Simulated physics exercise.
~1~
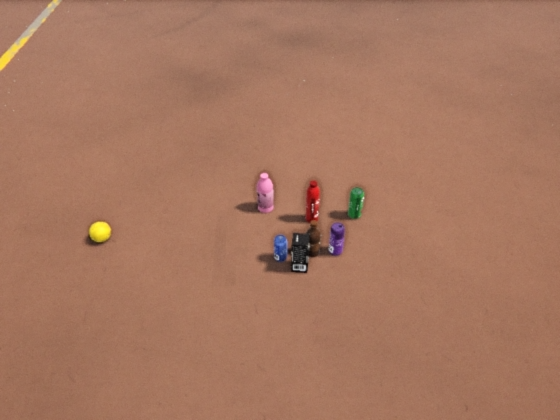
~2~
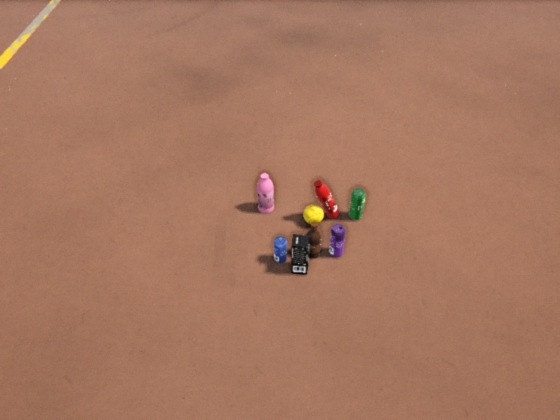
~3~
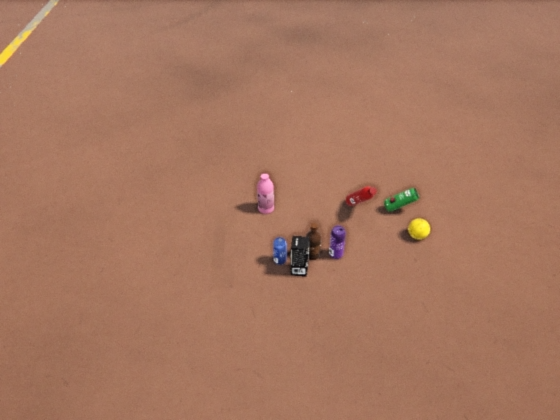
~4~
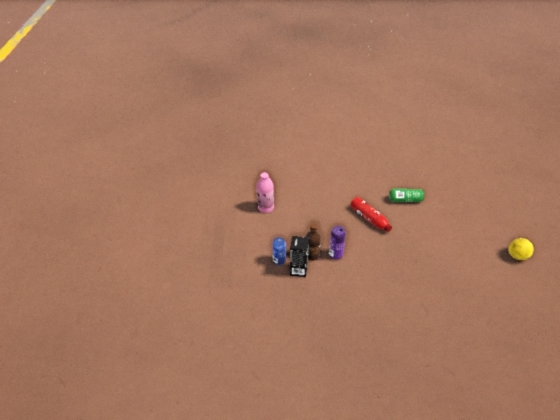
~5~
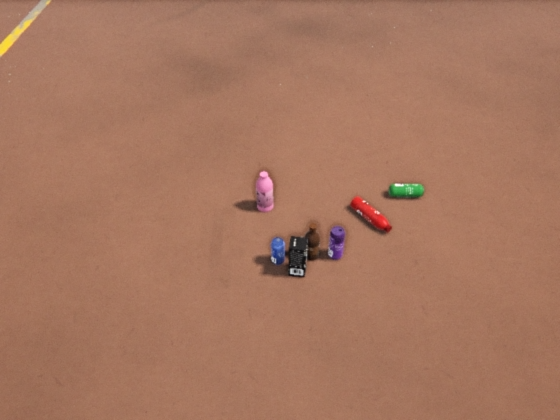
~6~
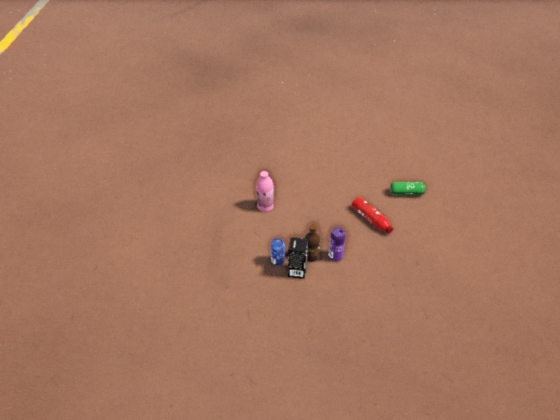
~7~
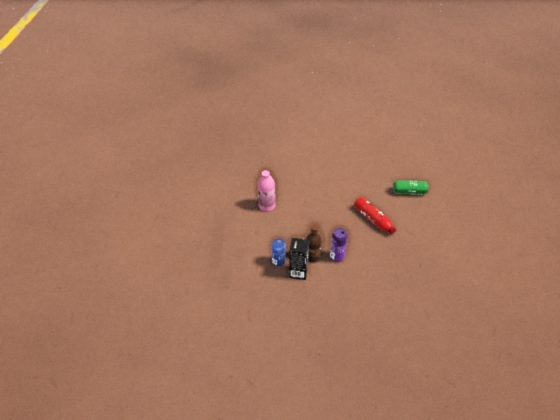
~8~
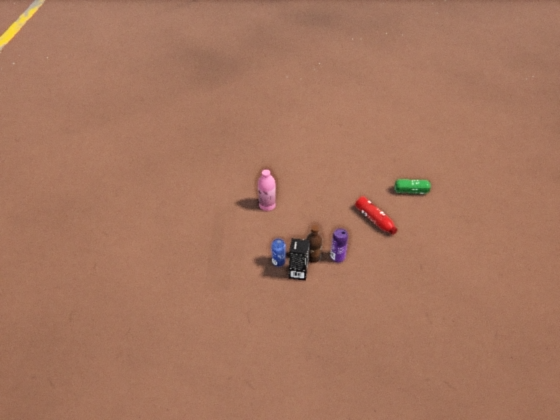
A pink bottle stands at the left of a small group of upright items on a flat reddish-brown floor, seen from above, with a yellow line crossing the top left corner. A red bottle and a green can stand to its right, while a blue can, a black carton, a dark brown bottle and a purple can cluster just below. A yellow ball rolls in from the left and strikes the red bottle, tipping it over to the right. The green can topples too as the ball rolls on and leaves at the right. The red bottle and green can end lying on their sides, the other five still standing.
